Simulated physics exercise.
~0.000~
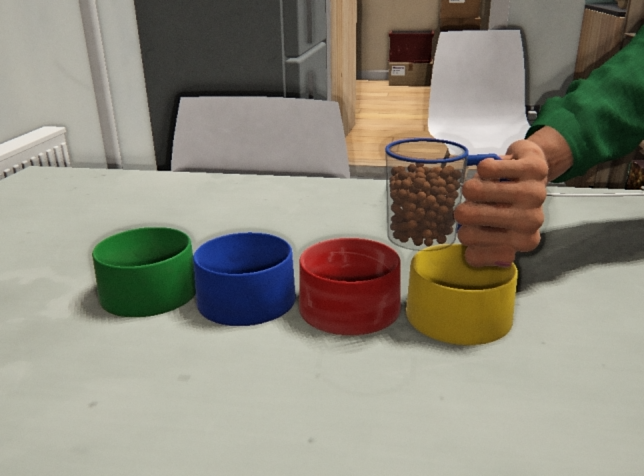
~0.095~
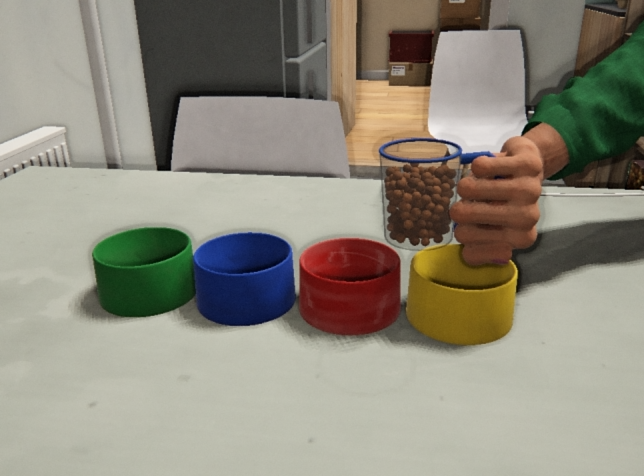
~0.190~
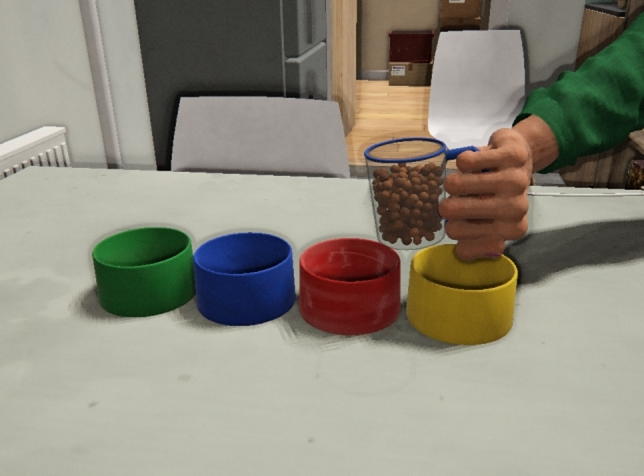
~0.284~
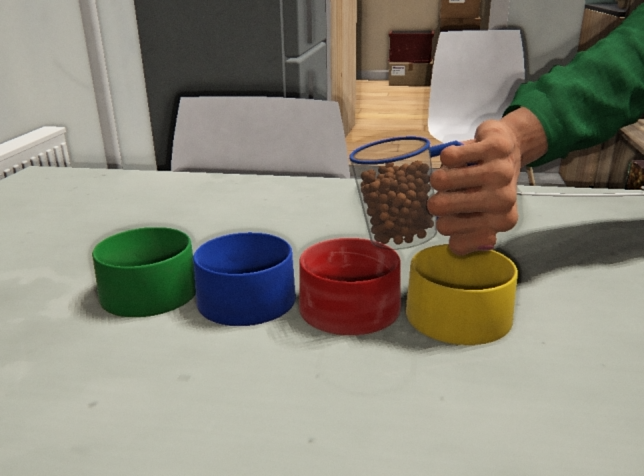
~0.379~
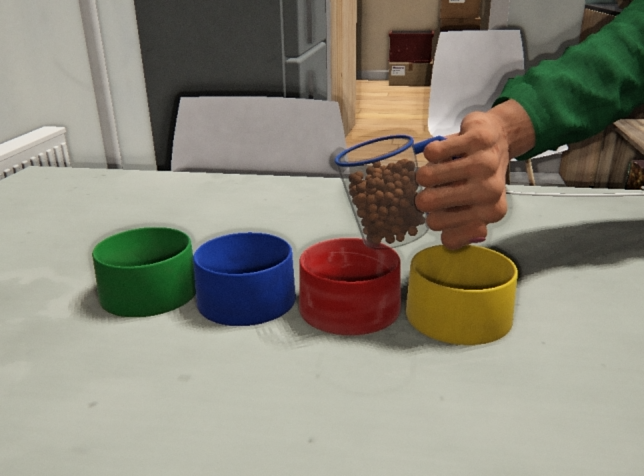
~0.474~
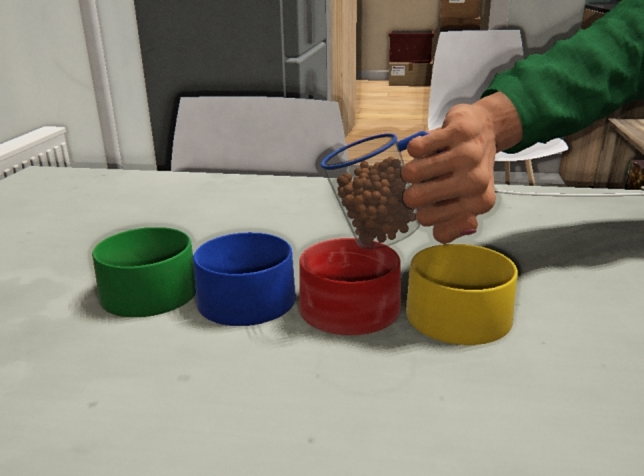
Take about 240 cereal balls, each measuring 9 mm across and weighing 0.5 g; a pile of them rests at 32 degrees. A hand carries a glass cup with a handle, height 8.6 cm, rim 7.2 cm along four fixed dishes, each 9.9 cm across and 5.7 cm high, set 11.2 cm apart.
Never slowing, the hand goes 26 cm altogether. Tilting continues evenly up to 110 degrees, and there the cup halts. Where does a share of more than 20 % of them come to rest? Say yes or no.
Red dish: No, blue dish: No, green dish: Yes, yellow dish: No, counter: No.
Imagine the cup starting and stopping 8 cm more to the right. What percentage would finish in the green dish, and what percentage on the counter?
Result - green 10 / counter 20.
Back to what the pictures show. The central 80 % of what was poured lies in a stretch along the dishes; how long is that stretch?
The stretch is around 5 cm long.
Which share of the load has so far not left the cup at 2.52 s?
My guess is near 30 per cent.
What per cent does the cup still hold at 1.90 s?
I reckon around 100 per cent.
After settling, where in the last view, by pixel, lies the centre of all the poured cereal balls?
Estimated resting centre: Around (137, 274).
After 1.33 s, tilt 64 degrees; cup holds 100 %.
Then, at 1.90 s, tilt 92 degrees; cup holds 100 %.
Then, at 2.52 s, tilt 110 degrees; cup holds 30 %, green 70 %.
By 3.8 s all is still; red 0 %, blue 0 %, green 100 %, yellow 0 %, counter 0 %.
